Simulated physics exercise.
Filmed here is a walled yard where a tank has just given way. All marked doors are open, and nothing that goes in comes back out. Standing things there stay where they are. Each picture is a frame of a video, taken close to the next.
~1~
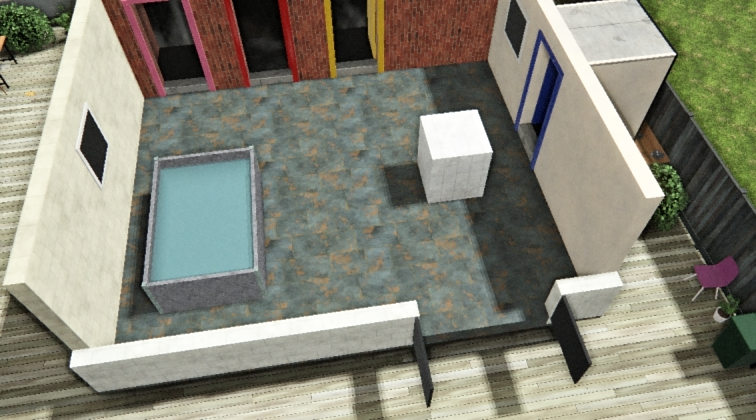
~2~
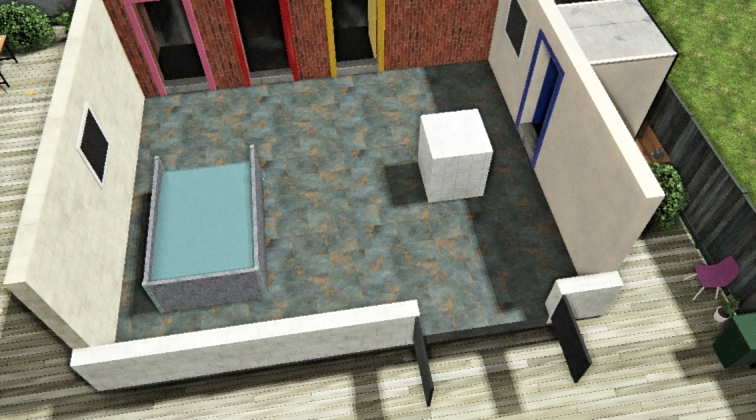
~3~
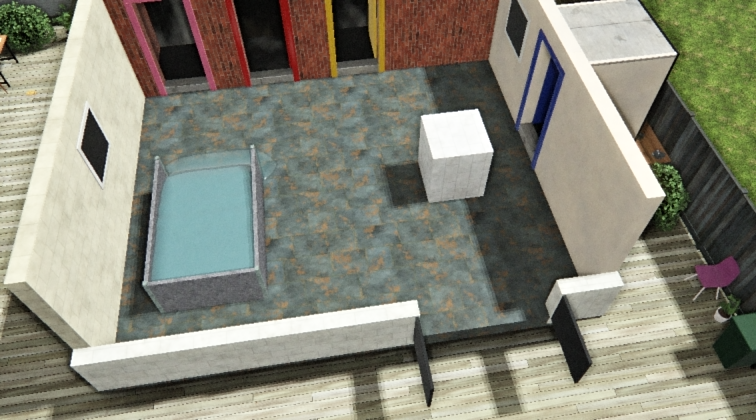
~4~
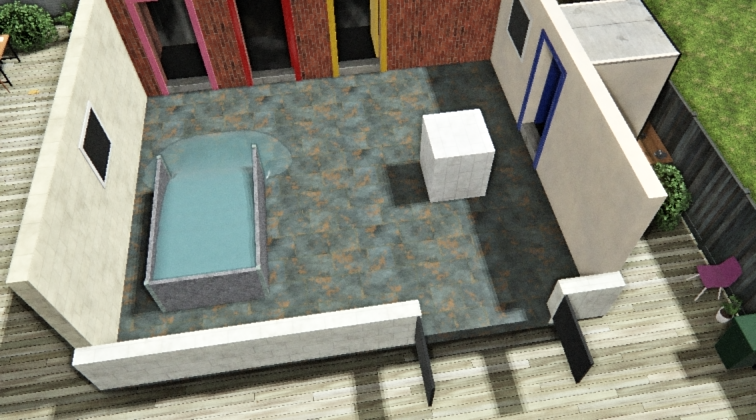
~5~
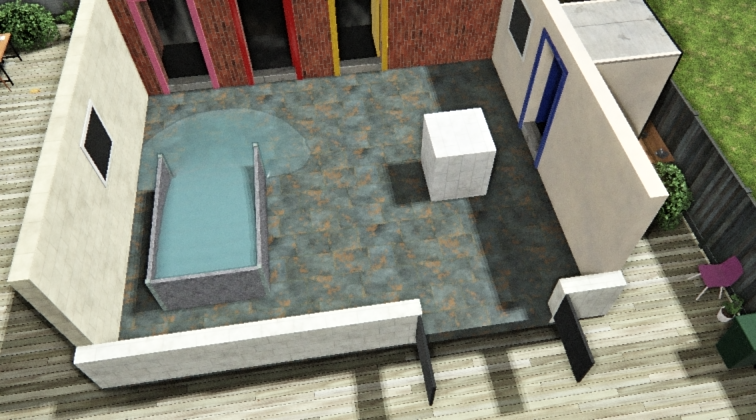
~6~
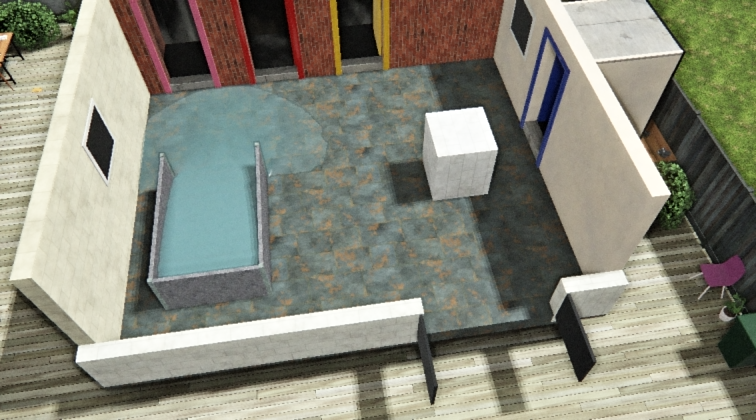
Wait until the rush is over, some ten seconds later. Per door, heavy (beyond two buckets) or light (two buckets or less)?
Pink door - heavy; red door - heavy; yellow door - light; blue door - light.
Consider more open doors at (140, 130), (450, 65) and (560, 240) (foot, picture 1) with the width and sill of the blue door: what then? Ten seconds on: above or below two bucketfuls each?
In order: Tops the limit, stays within it, stays within it.
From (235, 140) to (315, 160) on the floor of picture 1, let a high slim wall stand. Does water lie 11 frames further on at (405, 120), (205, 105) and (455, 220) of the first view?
Taking the points in the order given, they are high and dry, inundated and high and dry.
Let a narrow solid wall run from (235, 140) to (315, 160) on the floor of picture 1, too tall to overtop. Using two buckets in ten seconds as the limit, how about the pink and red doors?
The pink door ends up above, and the red door remains below.
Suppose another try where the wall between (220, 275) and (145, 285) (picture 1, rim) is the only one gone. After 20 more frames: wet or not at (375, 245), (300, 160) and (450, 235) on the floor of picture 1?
Taking the points in order: Swamped, unwetted and swamped.
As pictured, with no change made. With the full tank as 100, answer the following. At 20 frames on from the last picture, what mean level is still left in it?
Around 20 percent, give or take.
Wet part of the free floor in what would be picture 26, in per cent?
Around 40 in a hundred.
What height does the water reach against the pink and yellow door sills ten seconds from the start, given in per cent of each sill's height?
I'd say around 30 and 30 in a hundred.
A moment on, water covers 25 % of the floor; the pink door over two buckets in, the red door under two buckets in, the yellow door not reached, the blue door not reached.
Next, water covers 30 % of the floor; the pink door far over two buckets in, the red door over two buckets in, the yellow door wet at the sill, nothing in, the blue door not reached.
Then, water covers 40 % of the floor; the pink door far over two buckets in, the red door far over two buckets in, the yellow door wet at the sill, nothing in, the blue door not reached.
Later, water covers 70 % of the floor; the pink door far over two buckets in, the red door far over two buckets in, the yellow door wet at the sill, nothing in, the blue door wet at the sill, nothing in.
In the end, water covers 90 % of the floor; the pink door far over two buckets in, the red door far over two buckets in, the yellow door wet at the sill, nothing in, the blue door wet at the sill, nothing in.
